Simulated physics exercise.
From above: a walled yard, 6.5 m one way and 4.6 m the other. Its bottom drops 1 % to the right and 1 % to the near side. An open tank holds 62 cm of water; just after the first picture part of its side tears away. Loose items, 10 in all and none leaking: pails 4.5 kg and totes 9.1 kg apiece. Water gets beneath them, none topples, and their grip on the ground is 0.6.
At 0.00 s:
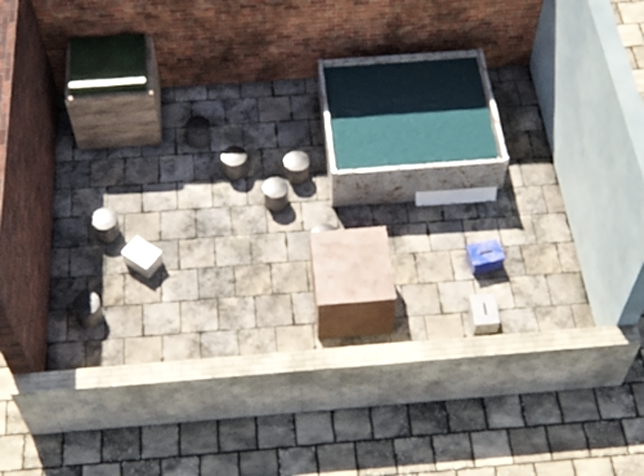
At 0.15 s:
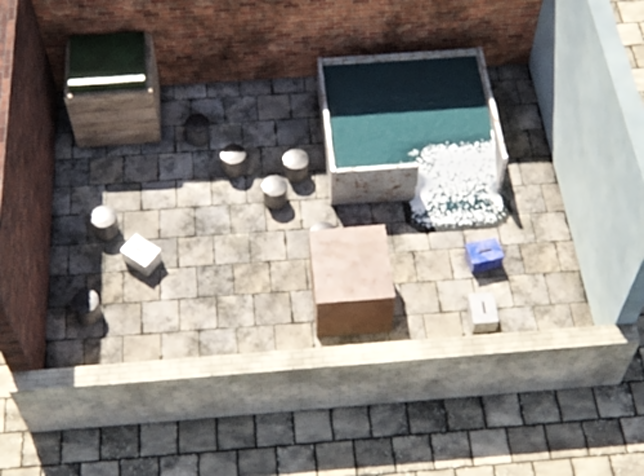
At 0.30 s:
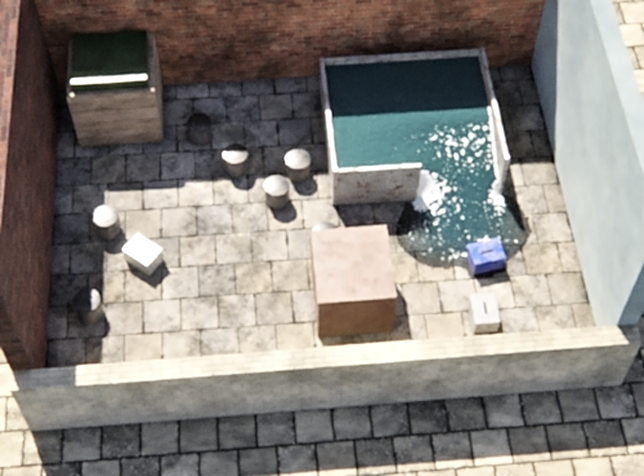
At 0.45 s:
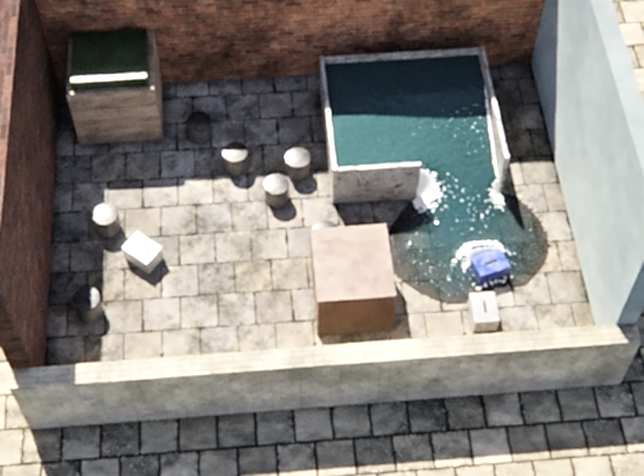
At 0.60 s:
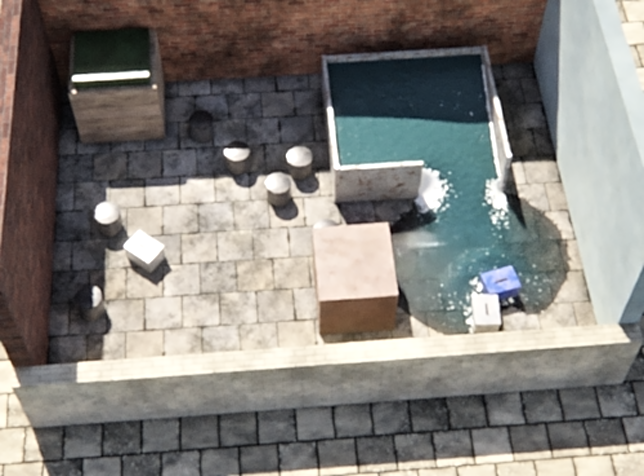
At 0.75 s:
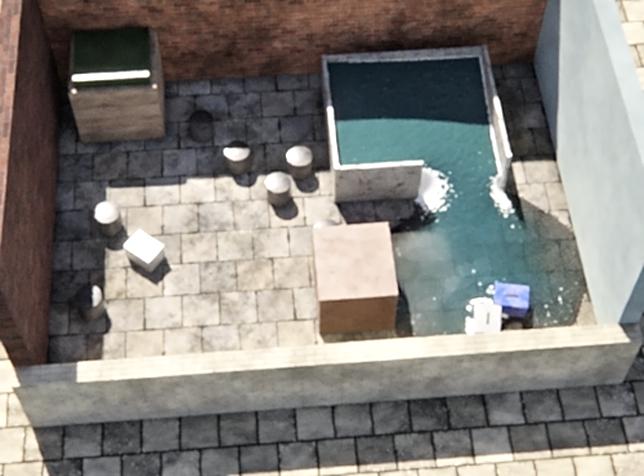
Water pouring from a broken-sided tank in a walled yard, spreading across the paving and pushing a blue tote toward the near wall.
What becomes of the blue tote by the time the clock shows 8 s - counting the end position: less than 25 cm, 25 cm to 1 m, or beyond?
Blue tote gets carried off.
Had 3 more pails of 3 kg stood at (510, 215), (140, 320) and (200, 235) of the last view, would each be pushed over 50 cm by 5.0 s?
In turn: Past it, more, less.
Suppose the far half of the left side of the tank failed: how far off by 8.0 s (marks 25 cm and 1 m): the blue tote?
In that case the blue tote stays put.
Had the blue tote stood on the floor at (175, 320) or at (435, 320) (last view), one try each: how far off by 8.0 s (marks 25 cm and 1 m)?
In turn: It is nudged along; it gets carried off.
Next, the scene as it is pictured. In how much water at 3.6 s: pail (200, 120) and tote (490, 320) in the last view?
About 0 and 19 cm.
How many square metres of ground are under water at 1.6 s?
About 10.0 m2.
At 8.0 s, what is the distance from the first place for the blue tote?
Roughly 140 cm.
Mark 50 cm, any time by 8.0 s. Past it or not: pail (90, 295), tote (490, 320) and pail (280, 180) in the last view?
In turn: More, past it, less.
After 1.6 s the blue tote is near (565, 312), 1.3 m from its start, afloat; 2 afloat.
After 3.6 s the blue tote is near (506, 312), 1.0 m from its start, afloat; 2 afloat.
After 5.6 s the blue tote is near (508, 285), 0.6 m from its start, afloat; 2 afloat.
After 8.0 s the blue tote is near (418, 312), 1.3 m from its start, afloat; 3 afloat.
